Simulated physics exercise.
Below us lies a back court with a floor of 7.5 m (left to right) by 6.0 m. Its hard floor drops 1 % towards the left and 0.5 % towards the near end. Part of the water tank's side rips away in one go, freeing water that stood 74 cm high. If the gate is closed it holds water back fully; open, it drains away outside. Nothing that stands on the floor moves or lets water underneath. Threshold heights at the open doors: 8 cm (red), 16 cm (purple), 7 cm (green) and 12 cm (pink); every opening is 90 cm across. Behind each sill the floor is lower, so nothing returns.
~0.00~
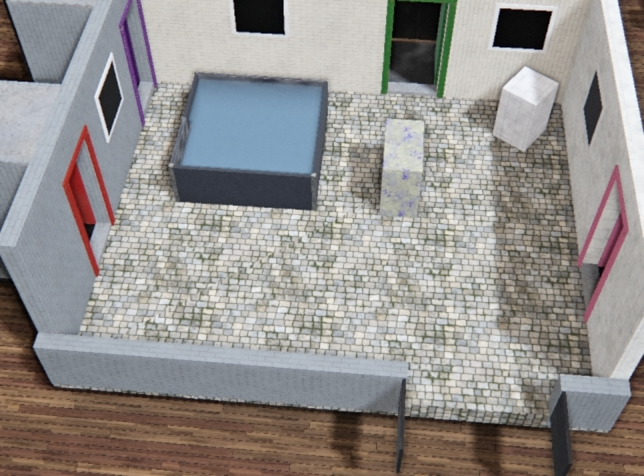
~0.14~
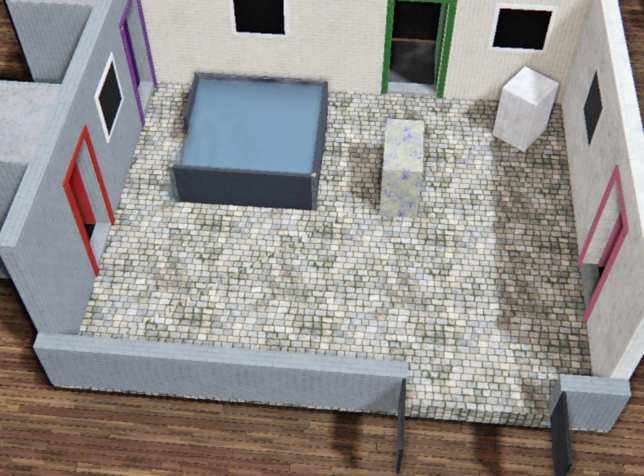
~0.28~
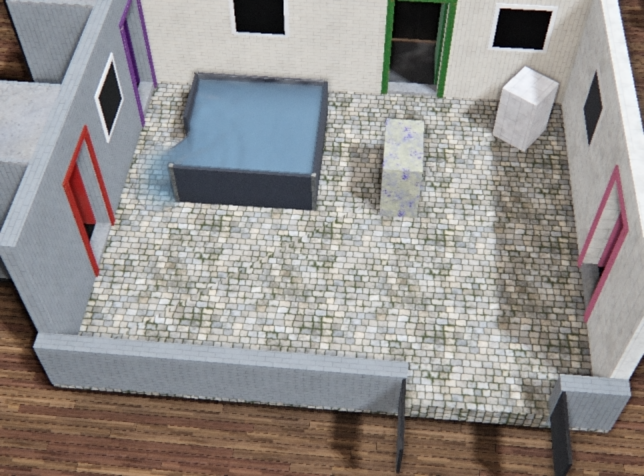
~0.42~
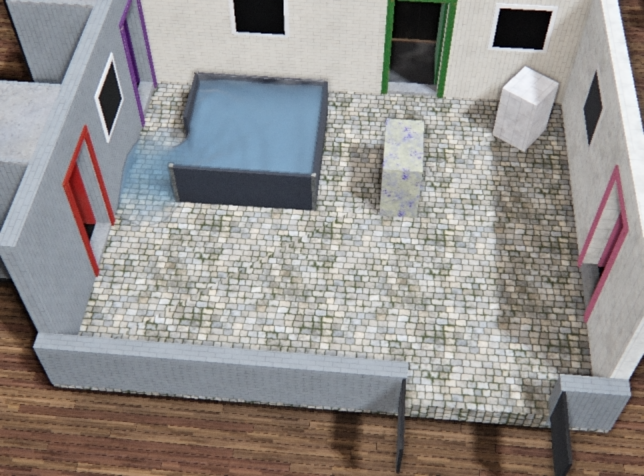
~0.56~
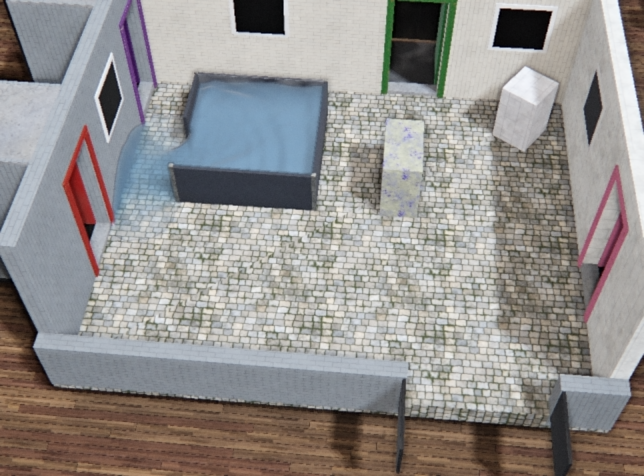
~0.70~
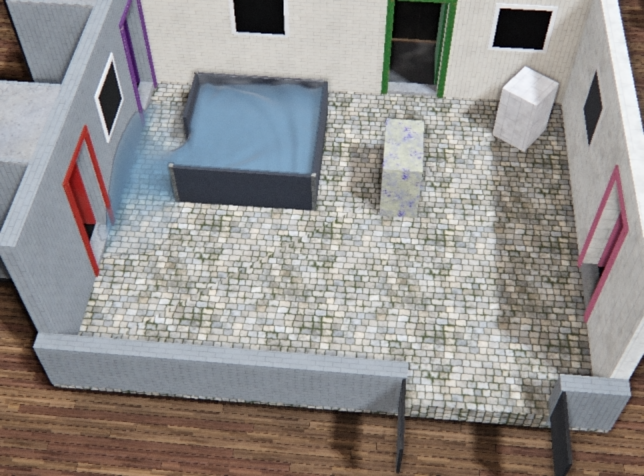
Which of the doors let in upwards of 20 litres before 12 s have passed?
Door by door: At the red door it passes the limit; at the purple door it passes the limit; at the green door it does not reach the limit; at the pink door it stays under the limit.
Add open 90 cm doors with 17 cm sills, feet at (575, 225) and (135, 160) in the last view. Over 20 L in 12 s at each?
In that order: Below, above.
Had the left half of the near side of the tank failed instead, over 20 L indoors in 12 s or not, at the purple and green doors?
Against that limit: Purple not over, green under.
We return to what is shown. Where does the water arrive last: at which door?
The pink one.
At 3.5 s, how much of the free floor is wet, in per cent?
Some 45 per cent of it.
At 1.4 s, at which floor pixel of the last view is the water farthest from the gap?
At about (74, 351).
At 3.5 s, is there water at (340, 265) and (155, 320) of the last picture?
In turn: Not reached, under water.
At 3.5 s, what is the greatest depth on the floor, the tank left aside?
Up to some 34 cm.
After 1.4 s water covers 15 % of the floor and is deepest (61 cm) near (128, 176); red door 19 cm at the sill, 8 L in, purple door 12 cm at the sill, 0 L in, green door not reached, pink door not reached.
After 2.2 s water covers 30 % of the floor and is deepest (50 cm) near (139, 177); red door 17 cm at the sill, 39 L in, purple door 17 cm at the sill, 4 L in, green door not reached, pink door not reached.
After 3.5 s water covers 45 % of the floor and is deepest (34 cm) near (128, 176); red door 13 cm at the sill, 70 L in, purple door 21 cm at the sill, 40 L in, green door 8 cm at the sill, 0 L in, pink door not reached.
After 7.0 s water covers 95 % of the floor and is deepest (20 cm) near (126, 184); red door 10 cm at the sill, 96 L in, purple door 17 cm at the sill, 92 L in, green door 5 cm at the sill, 1 L in, pink door 12 cm at the sill, 0 L in.
After 12.0 s water covers 100 % of the floor and is deepest (12 cm) near (71, 362); red door 6 cm at the sill, 99 L in, purple door 10 cm at the sill, 94 L in, green door 8 cm at the sill, 2 L in, pink door 6 cm at the sill, 1 L in.
